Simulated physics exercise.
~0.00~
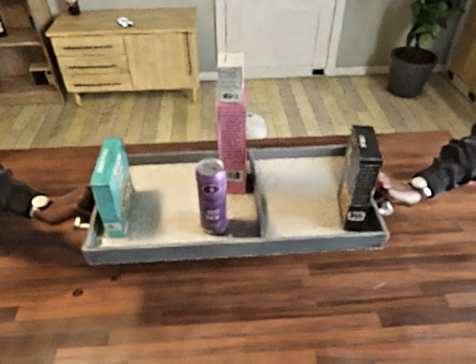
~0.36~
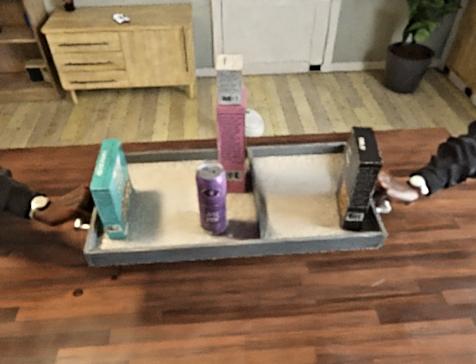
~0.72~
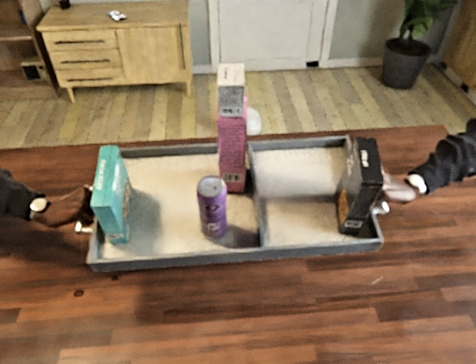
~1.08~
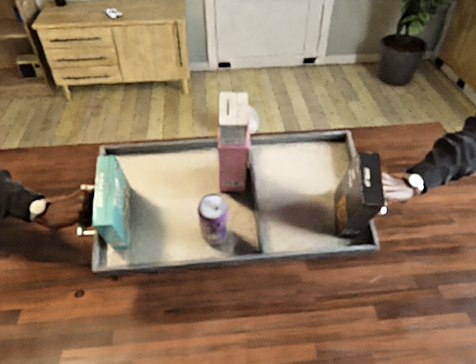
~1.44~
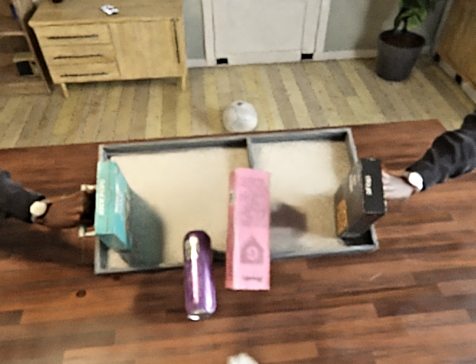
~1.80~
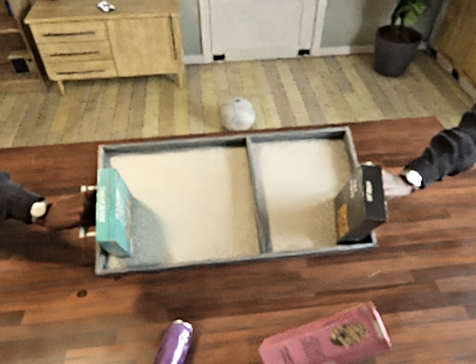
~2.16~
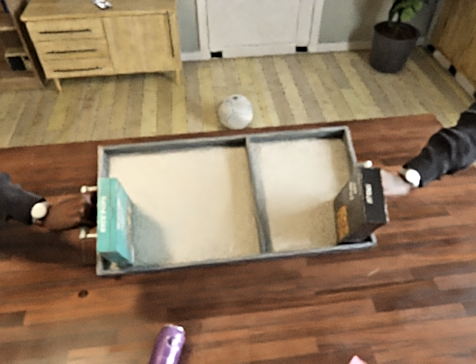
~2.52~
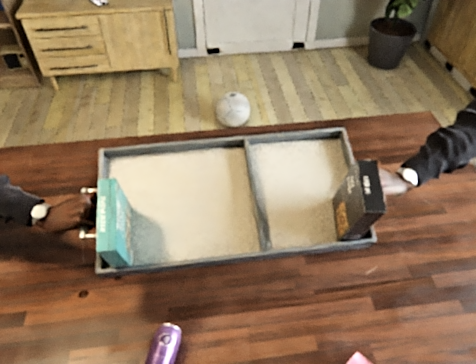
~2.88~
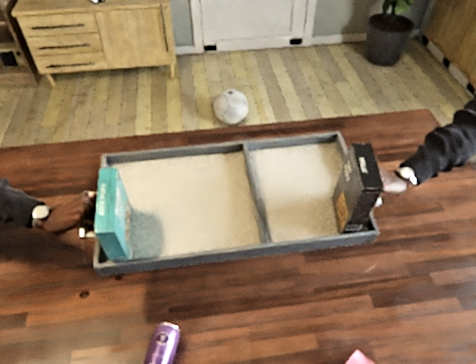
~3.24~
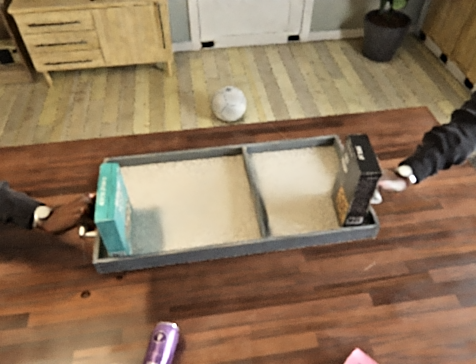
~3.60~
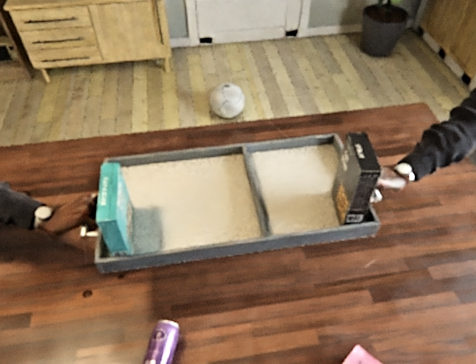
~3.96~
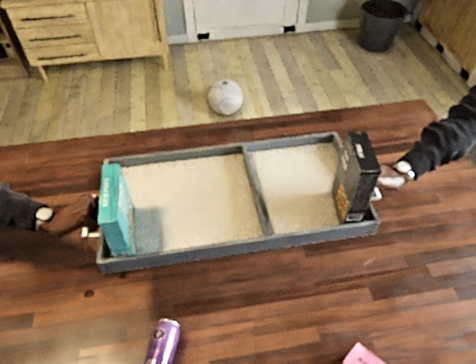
We see two hands tip a serving tray of packages and a can toward the viewer, sending the purple can, pink carton and white carton toppling over the near edge, then level it with the turquoise and black packets still upright at either end.
